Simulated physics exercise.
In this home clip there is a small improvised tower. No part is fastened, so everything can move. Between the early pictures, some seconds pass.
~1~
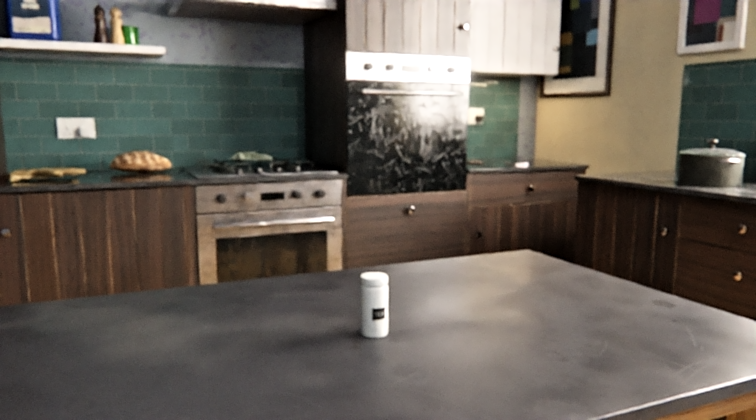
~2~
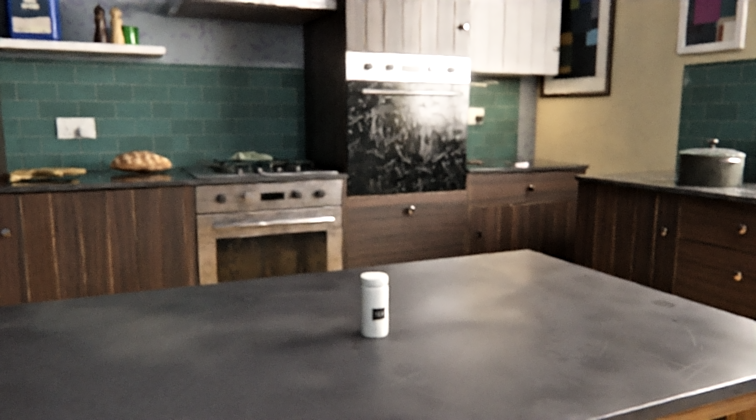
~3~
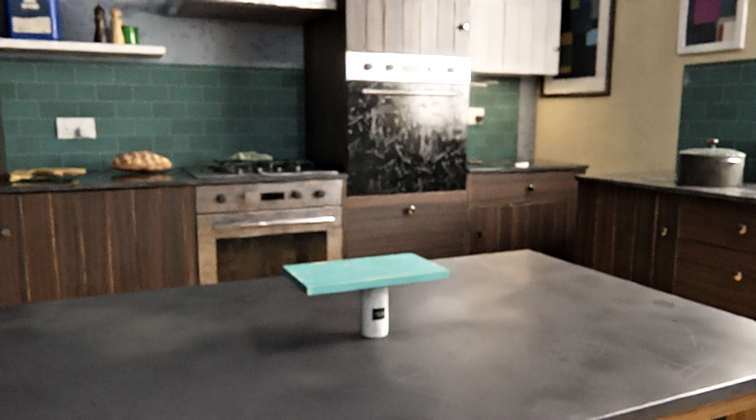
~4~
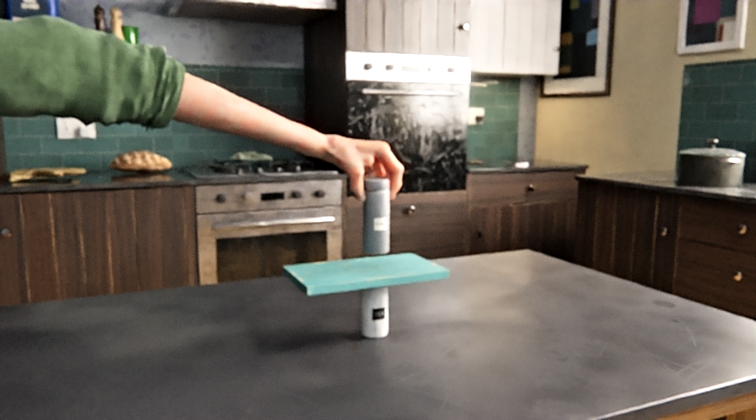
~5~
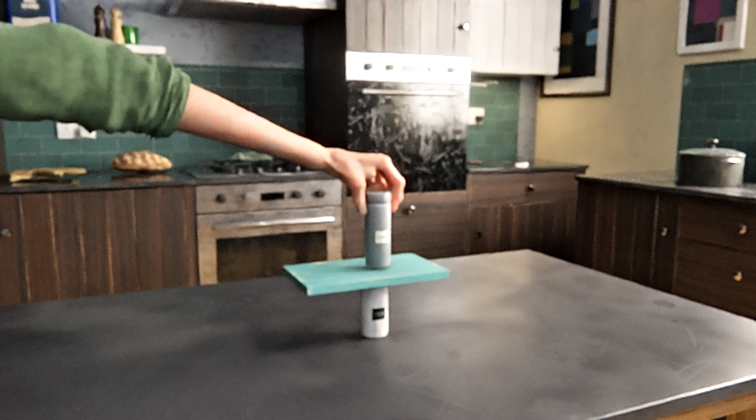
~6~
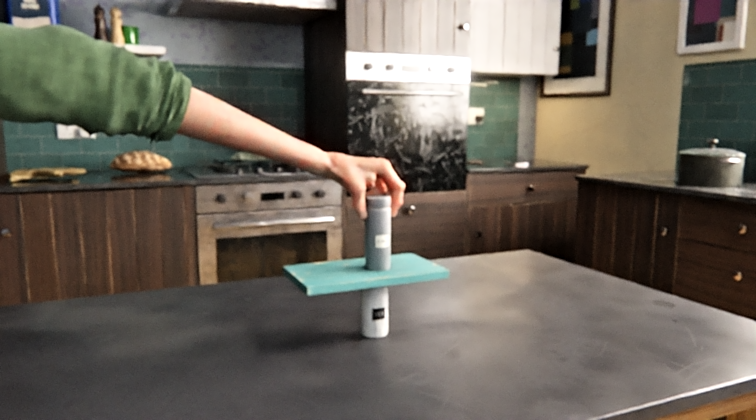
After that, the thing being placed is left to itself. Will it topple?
The stack stays put.
Then, 0.30 s past the last view, nothing moves.
Then, 1.00 s past the last view, grey shaker resting near (378, 233).
Finally, all 3 still in place. Final places as the last picture's camera would see them, grey shaker near (378, 233). The stack keeps its balance.
